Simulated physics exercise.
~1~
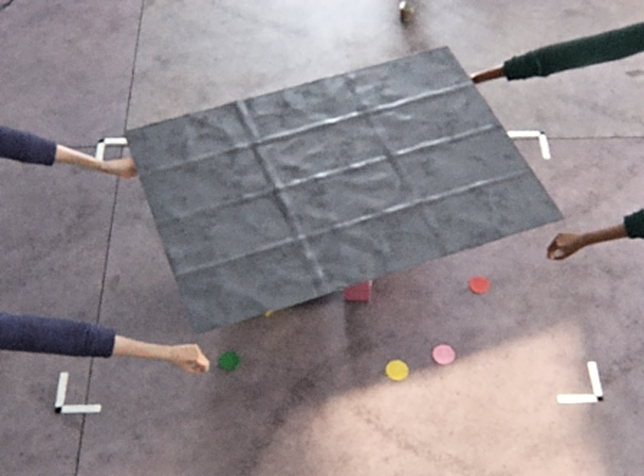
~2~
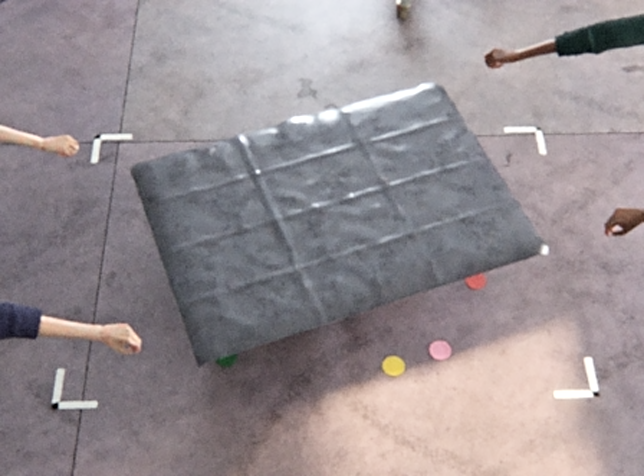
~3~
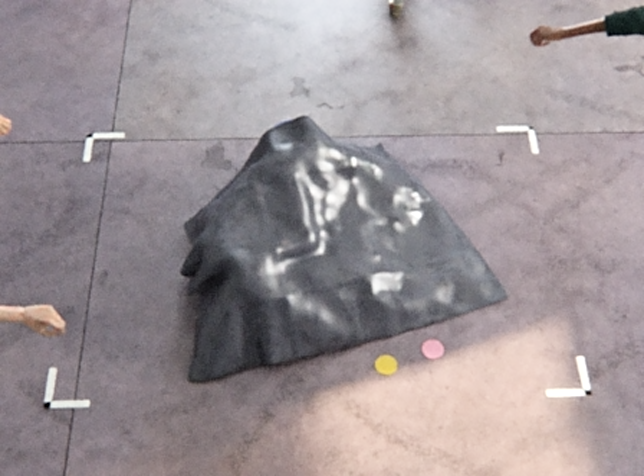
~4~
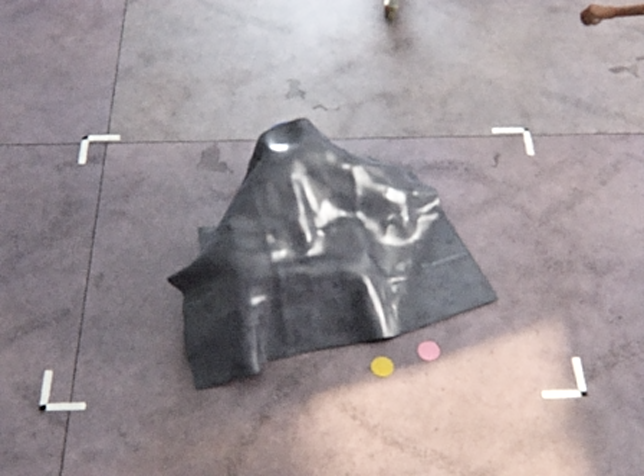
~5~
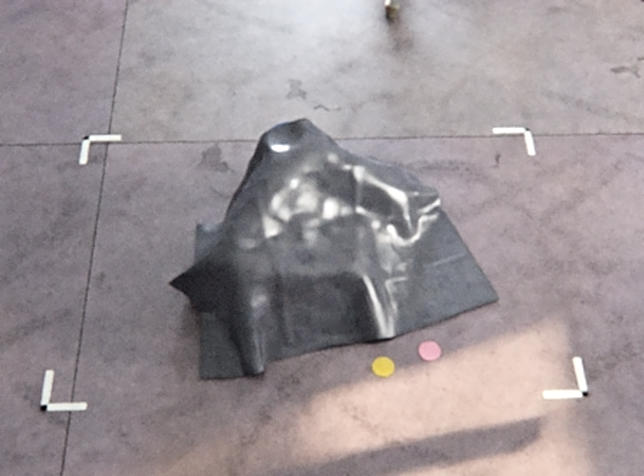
A dark grey tarp, creased in a grid, is held by its corners above a concrete floor by four hands, two on each side, with small coloured discs and a pinkish-red block visible near its lower edge. The hands let go and draw back as the sheet drops, still nearly flat. It then lands and drapes over hidden objects, rising to a peak near the top and crumpling into shiny folds. The green lid and red disc disappear beneath it. The cloth sags slightly and settles, leaving the yellow saucer and pink plate uncovered beside its lower edge.
